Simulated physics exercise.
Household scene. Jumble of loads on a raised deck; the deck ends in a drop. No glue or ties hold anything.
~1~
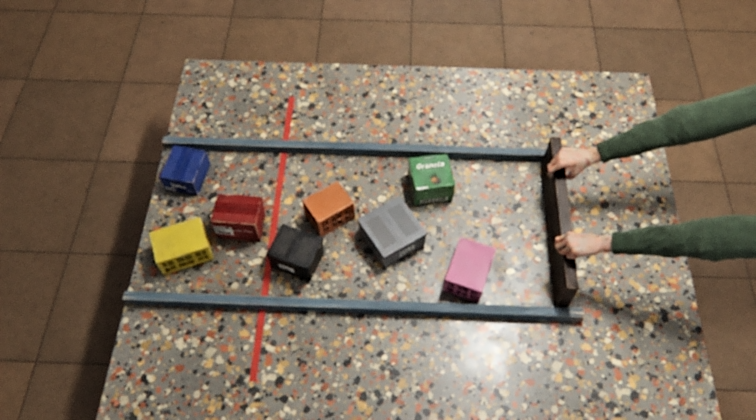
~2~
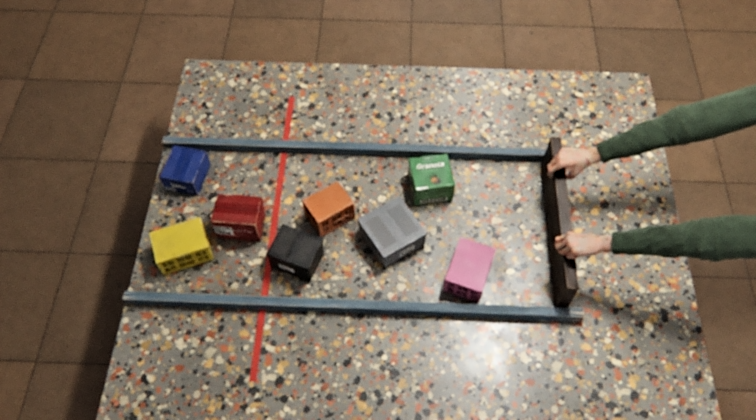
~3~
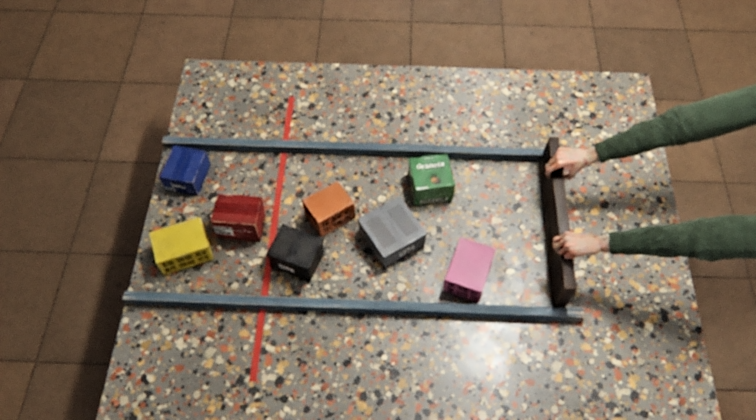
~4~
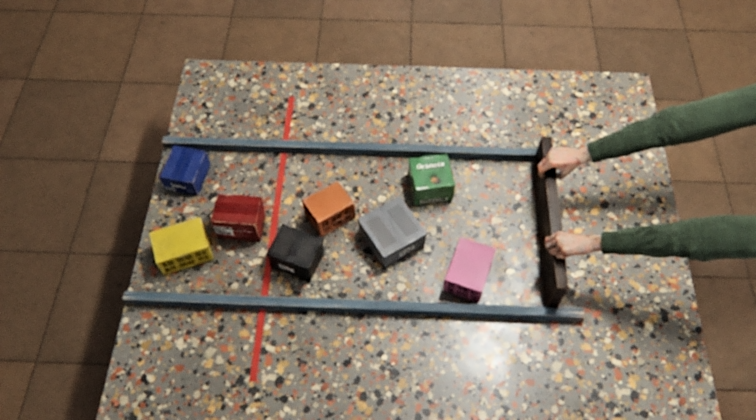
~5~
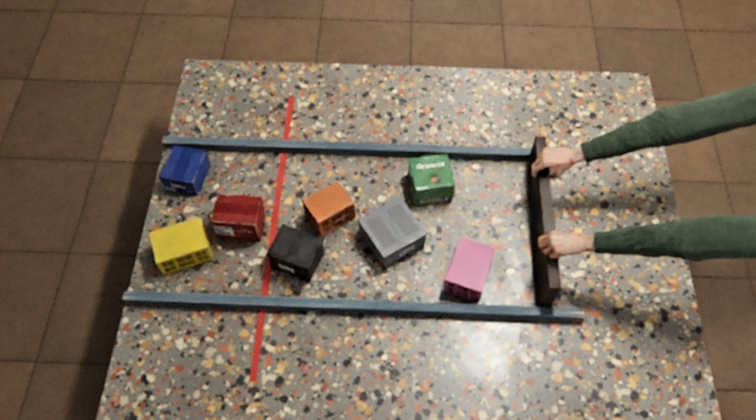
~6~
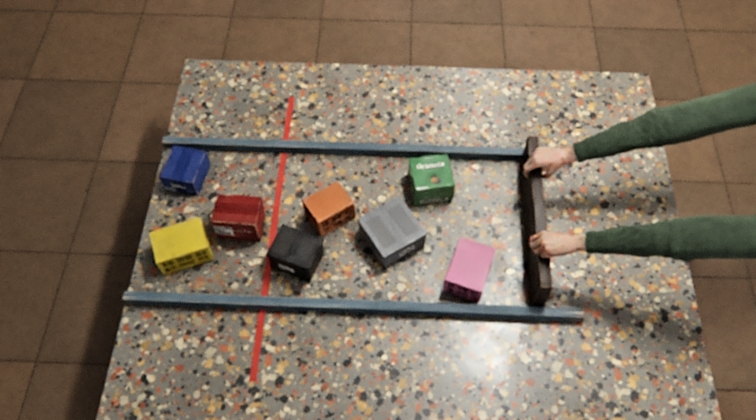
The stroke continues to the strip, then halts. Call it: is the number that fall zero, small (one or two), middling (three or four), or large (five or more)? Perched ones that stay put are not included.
It is zero.
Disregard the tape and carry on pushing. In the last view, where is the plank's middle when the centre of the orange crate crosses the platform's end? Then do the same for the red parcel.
First near (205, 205), second near (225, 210).
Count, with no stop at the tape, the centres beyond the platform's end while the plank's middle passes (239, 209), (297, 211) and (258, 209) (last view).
Going through the three places, I get 1, 0 and 1.
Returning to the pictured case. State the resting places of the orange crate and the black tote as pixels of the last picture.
Final positions - orange crate around (218, 192), black tote around (201, 267).
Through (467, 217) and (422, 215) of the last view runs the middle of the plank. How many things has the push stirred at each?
So far 1, and 3 at the second.
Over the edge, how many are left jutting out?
Overhanging ones - 1.
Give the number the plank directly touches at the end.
3 are in contact with it.
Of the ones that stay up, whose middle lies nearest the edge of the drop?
The yellow crate is foremost.
Early on, none off yet; blue parcel at rest near (186, 170); yellow crate at rest near (182, 246); red parcel at rest near (239, 218).
Finally, the number that fall off is zero.
